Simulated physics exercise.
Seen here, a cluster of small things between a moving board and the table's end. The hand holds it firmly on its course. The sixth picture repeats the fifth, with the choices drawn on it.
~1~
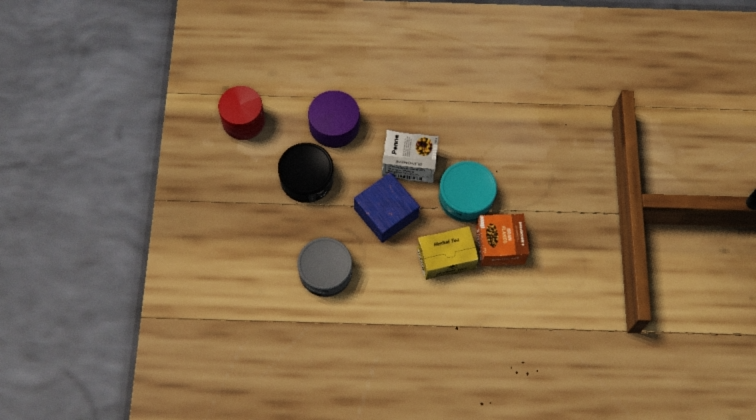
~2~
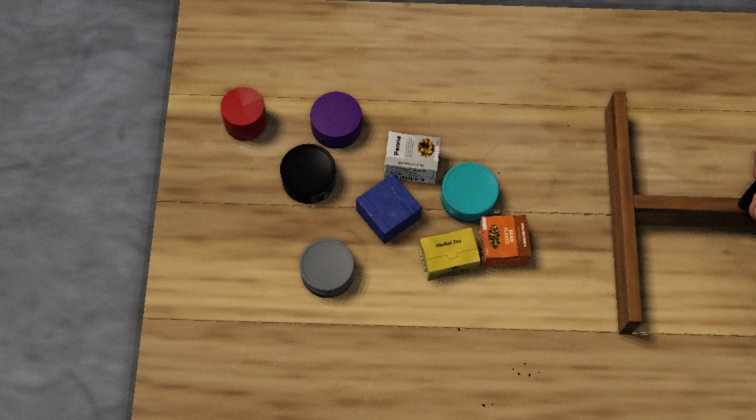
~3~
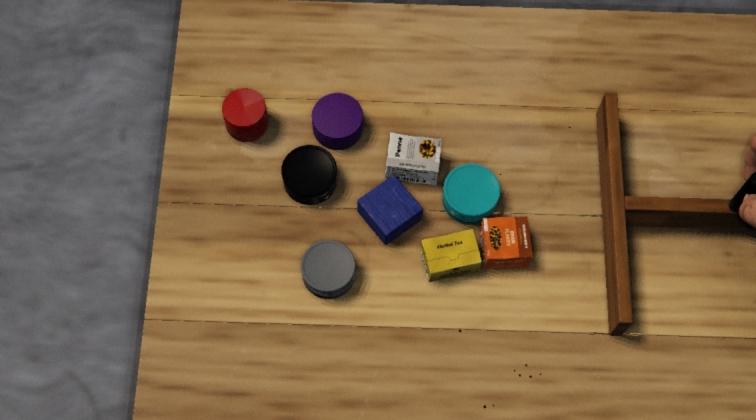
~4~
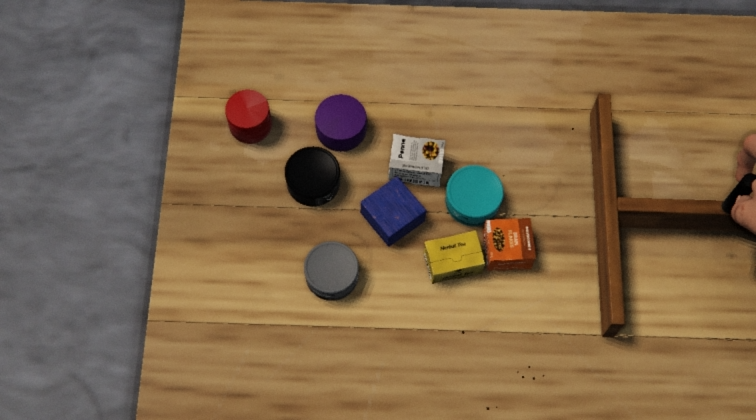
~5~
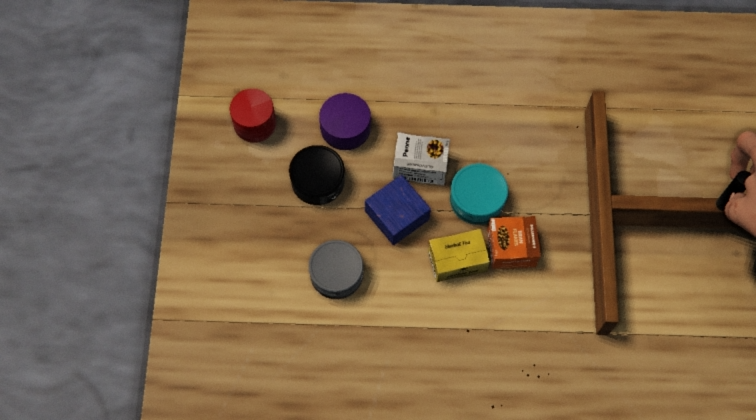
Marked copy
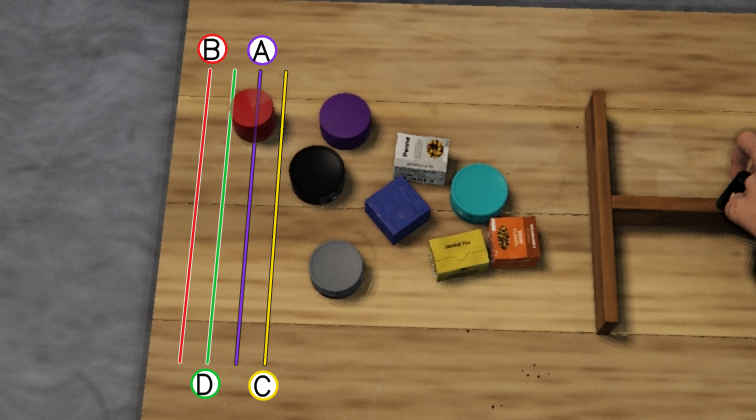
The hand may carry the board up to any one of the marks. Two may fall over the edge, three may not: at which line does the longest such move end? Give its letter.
A is the last line within the limit.
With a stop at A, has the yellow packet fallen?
No.
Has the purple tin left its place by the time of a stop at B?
Yes.
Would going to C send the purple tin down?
No.
On the marked copy, A at (249, 209); B at (196, 207); C at (276, 210); D at (222, 208).
Taking A. A third of the way, board (478, 197); white packet (406, 153); yellow packet (395, 250).
Two thirds of the way, board (350, 194); red tin (239, 113); black tub (261, 156).
When it is over, board (250, 191); blue block (169, 201); yellow packet (171, 244); none fallen.
As for the rest, B drops four; C is within the limit but short; D drops four.
